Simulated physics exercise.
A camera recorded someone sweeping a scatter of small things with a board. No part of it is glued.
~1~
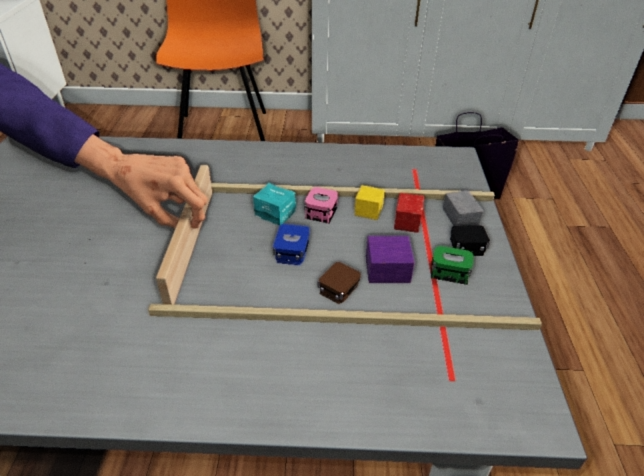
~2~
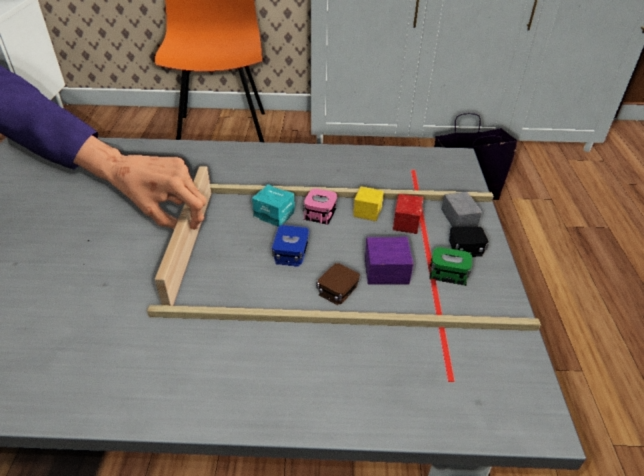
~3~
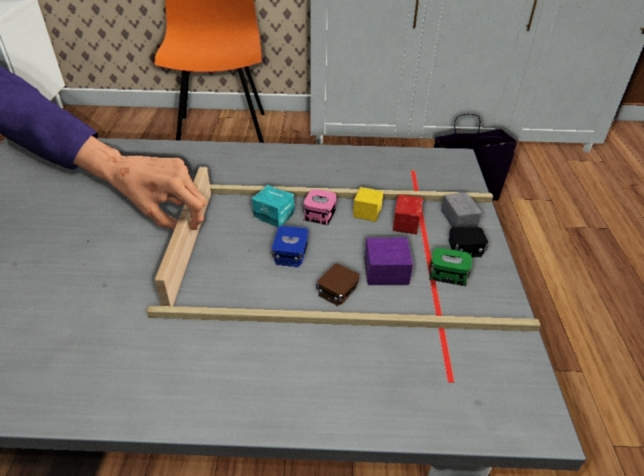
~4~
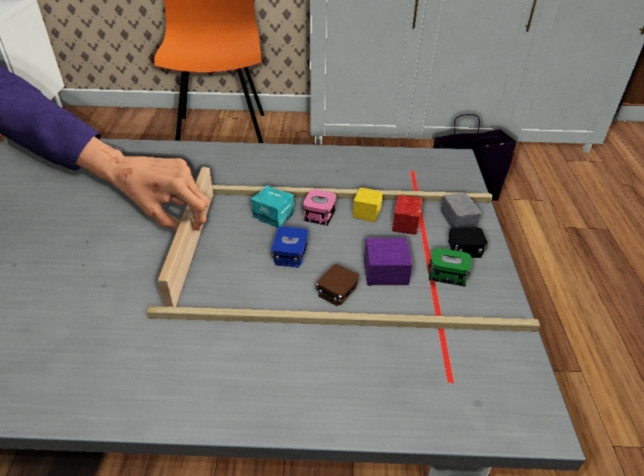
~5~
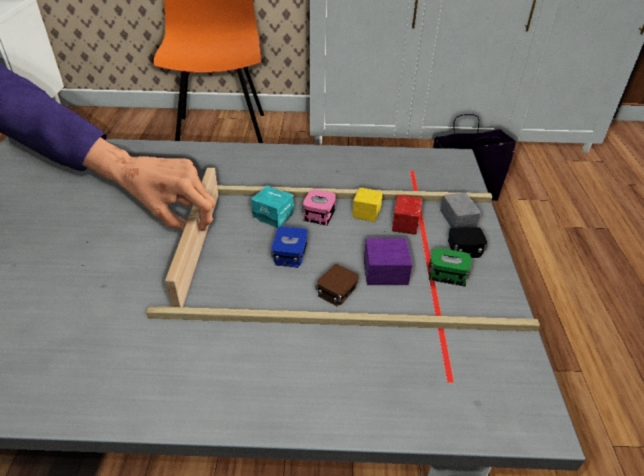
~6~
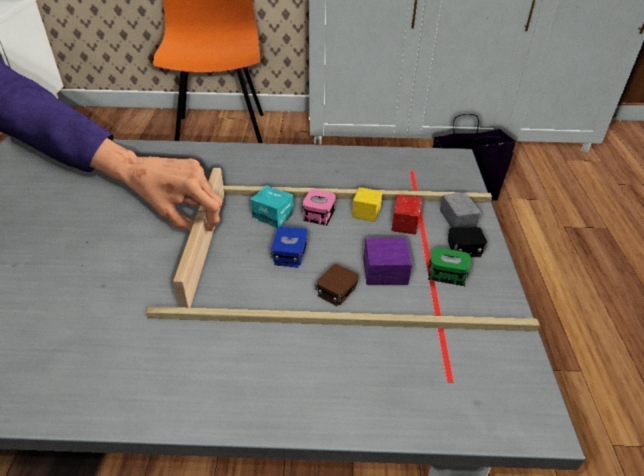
To begin with, a hand in a purple sleeve holds a wooden board upright at the left of a grey table, with small coloured blocks and cases scattered between two wooden strips. The board stays almost still, then the hand slides it slightly right, while the scattered objects remain in place.
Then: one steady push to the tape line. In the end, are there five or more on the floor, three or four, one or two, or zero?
Pretty sure the pieces that leave the surface number one or two this time.
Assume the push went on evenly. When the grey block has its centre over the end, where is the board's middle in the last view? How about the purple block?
The middle is at (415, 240) when it's the grey block, and at (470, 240) when it's the purple block.
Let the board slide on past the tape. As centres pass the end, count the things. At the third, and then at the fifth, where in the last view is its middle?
At (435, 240) for the third, at (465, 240) for the fifth.
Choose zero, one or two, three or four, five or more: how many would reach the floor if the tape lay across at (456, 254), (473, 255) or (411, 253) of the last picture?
In order: 3 or 4, five or over, not one.
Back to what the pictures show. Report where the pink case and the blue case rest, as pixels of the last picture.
Close to (466, 206); the other close to (443, 251).
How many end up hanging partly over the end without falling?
My count gives 2.
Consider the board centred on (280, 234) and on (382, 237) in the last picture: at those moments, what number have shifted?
The count is 3 at the first point and 9 at the second.
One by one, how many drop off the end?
The total is 1.
Soon after, none off yet; grey block at rest near (460, 211); black case at rest near (466, 243); green case at rest near (449, 267).
Then, none off yet; grey block at rest near (461, 211); black case at rest near (466, 243); green case moving near (453, 267).
At rest, the number that fall off is one or two; fallen, grey block.
